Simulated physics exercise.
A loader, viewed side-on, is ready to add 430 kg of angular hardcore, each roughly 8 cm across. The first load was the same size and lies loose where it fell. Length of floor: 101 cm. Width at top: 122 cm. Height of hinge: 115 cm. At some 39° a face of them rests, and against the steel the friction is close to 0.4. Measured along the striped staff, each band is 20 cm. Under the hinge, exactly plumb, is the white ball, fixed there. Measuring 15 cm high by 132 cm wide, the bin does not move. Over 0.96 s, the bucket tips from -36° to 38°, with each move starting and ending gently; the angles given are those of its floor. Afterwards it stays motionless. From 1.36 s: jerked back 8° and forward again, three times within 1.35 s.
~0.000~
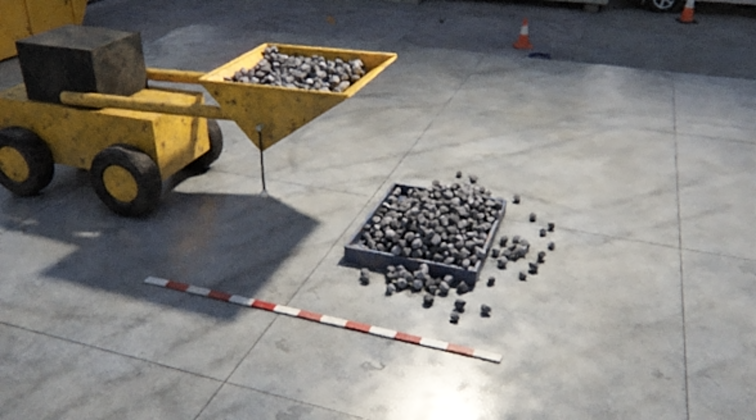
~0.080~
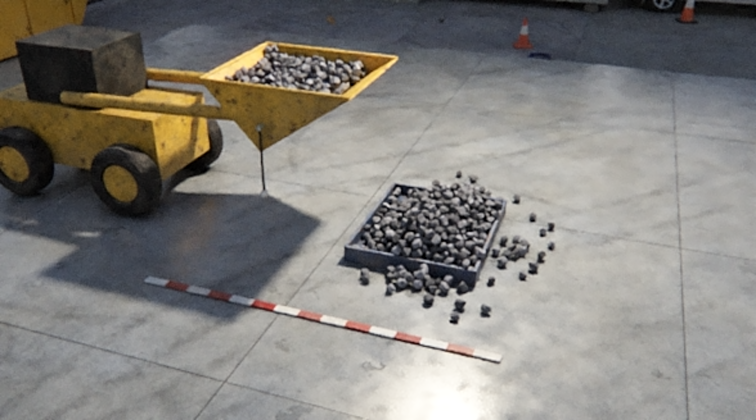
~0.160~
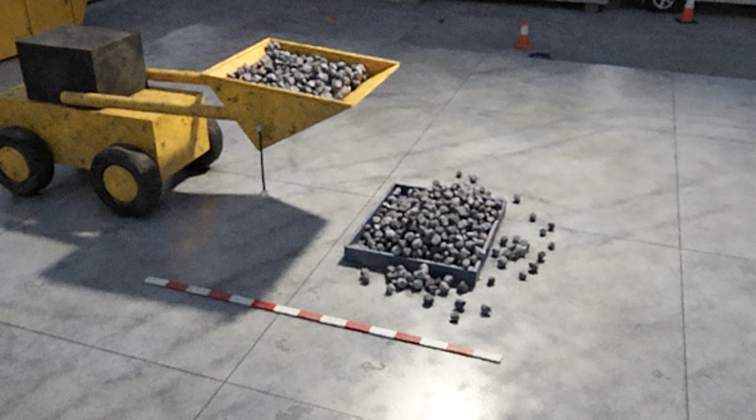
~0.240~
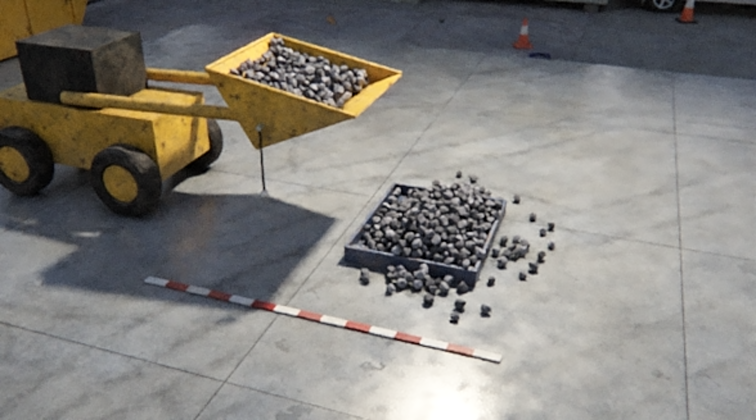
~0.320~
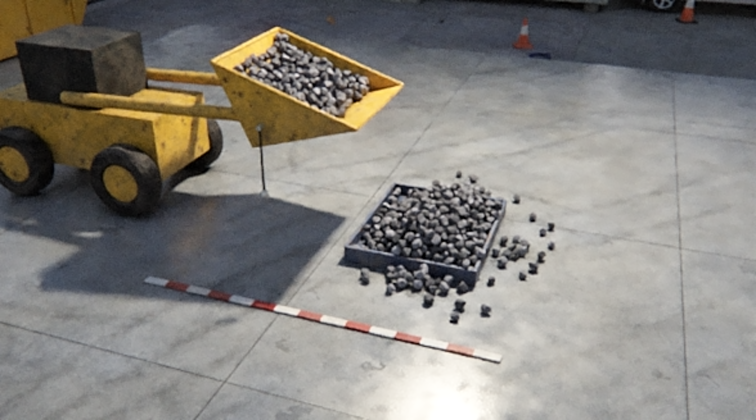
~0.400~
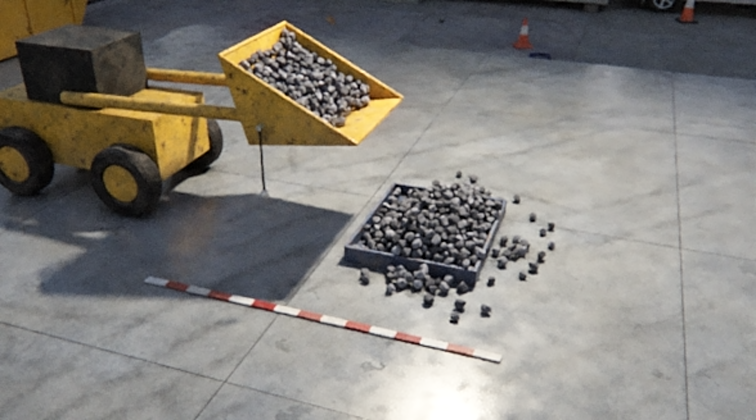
A yellow loader's raised bucket of grey stones slowly tilting forward to the right beside a heaped, stone-filled bin on concrete.
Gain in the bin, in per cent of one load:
49 per cent.
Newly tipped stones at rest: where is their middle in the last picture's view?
Centre at roughly (384, 212).
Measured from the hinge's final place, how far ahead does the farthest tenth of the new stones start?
Distance ahead of it: About 120 cm.
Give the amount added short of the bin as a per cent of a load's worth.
About 35 percent.
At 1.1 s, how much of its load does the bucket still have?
Roughly 90 per cent of its load.
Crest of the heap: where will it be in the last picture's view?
Pretty much at (402, 191), give or take.
After 0.7 s the floor is at 26°; in per cent of one load, 100 in the bucket, 87 in the bin, 13 beside or beyond the bin; the foremost stones are at (537, 249).
After 1.1 s the floor is at 38°; in per cent of one load, 90 in the bucket, 10 short of the bin, 87 in the bin, 13 beside or beyond the bin; the foremost stones are at (537, 249).
After 3.2 s the floor is at 38°; in per cent of one load, 0 in the bucket, 37 short of the bin, 136 in the bin, 27 beside or beyond the bin; the foremost stones are at (537, 249).
After 5.9 s the floor is at 38°; in per cent of one load, 0 in the bucket, 37 short of the bin, 136 in the bin, 27 beside or beyond the bin; the foremost stones are at (537, 249). Net gain in the bin, 49.
